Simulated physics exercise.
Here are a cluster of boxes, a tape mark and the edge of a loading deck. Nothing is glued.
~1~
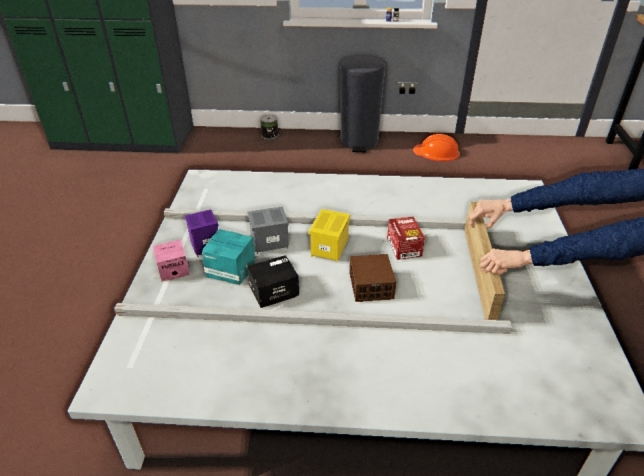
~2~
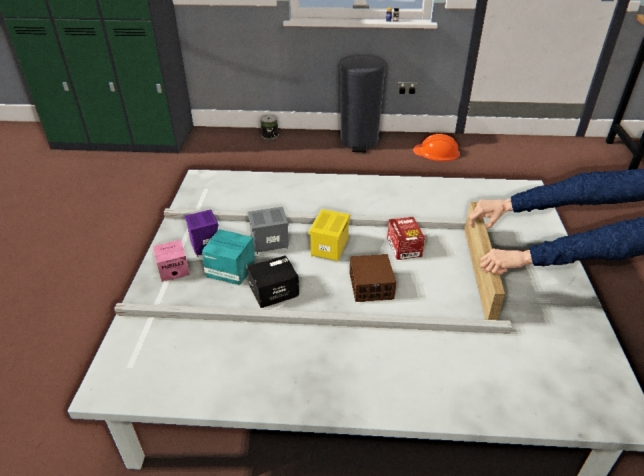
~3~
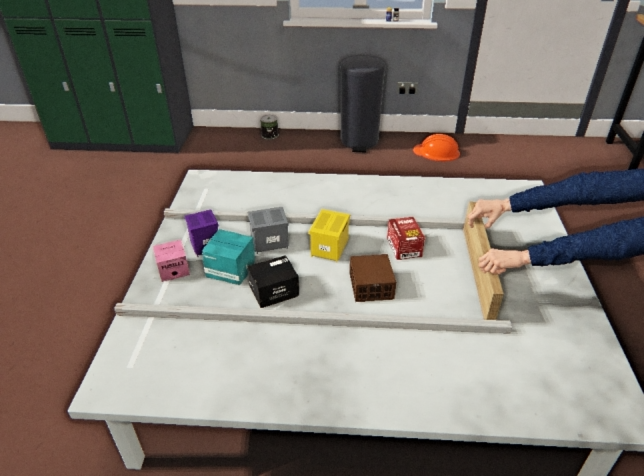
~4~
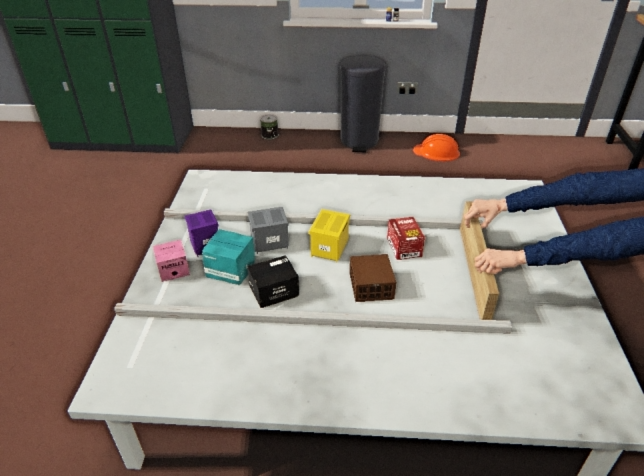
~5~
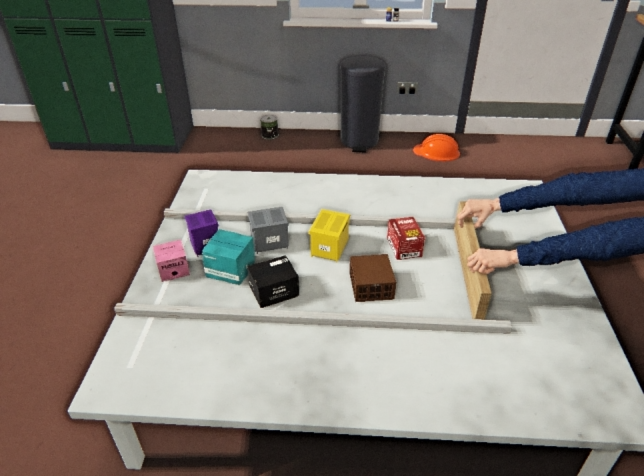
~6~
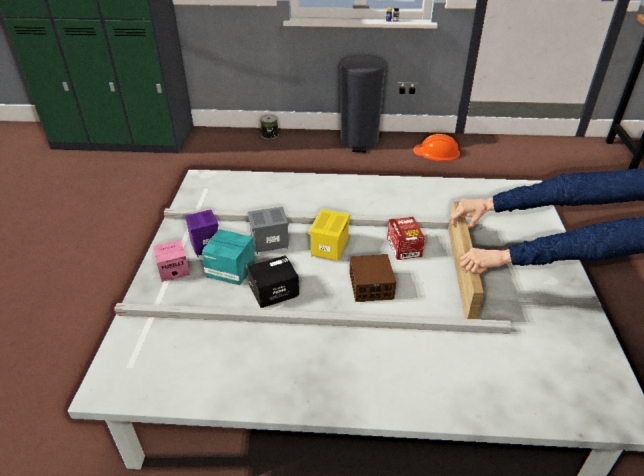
In a room with green lockers, a dark bin and an orange hard hat by the far wall, a fixed, raised view looks down on a pale marbled table. Between two thin rails sit pink, purple, turquoise, grey, black and yellow boxes, with a brown crate and a red box nearer the right. Two blue-sleeved arms hold a wooden plank upright, then slide it slightly left, while the boxes stay still.
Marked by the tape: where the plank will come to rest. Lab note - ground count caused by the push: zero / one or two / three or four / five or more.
Ground count: Five or more.
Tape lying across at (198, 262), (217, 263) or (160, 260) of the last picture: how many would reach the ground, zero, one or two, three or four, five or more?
Taking the three places in turn: More than four, either three or four, five or over.
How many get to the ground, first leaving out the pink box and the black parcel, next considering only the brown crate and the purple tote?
The answer is 4 and then 4.
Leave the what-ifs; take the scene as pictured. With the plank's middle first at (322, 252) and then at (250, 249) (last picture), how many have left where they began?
The number moved is 6 and then 8.
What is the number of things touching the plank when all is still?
2 are in contact with it.
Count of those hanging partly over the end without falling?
So the number is 1.
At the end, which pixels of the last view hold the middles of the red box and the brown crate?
Okay, so first (172, 226), and next (149, 266).
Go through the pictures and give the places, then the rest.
In the first frame, pink box (171, 261); purple tote (204, 233); turquoise box (230, 257); plank (482, 258); tape (176, 261).
In the second frame, purple tote (204, 233); grey tote (269, 230).
In the third frame, turquoise box (230, 257); red box (405, 238).
In the fourth frame, pink box (171, 261); brown crate (372, 278).
In the fifth frame, purple tote (204, 233); black parcel (274, 281).
In the sixth frame, pink box (171, 261); purple tote (204, 233); turquoise box (230, 257); plank (463, 257); tape (176, 261).
Soon after, none off yet; pink box at rest near (171, 261); purple tote at rest near (204, 233); turquoise box at rest near (230, 257).
By the end, the number that fall off is five or more; fallen, yellow tote, black parcel, grey tote, turquoise box, purple tote and pink box.
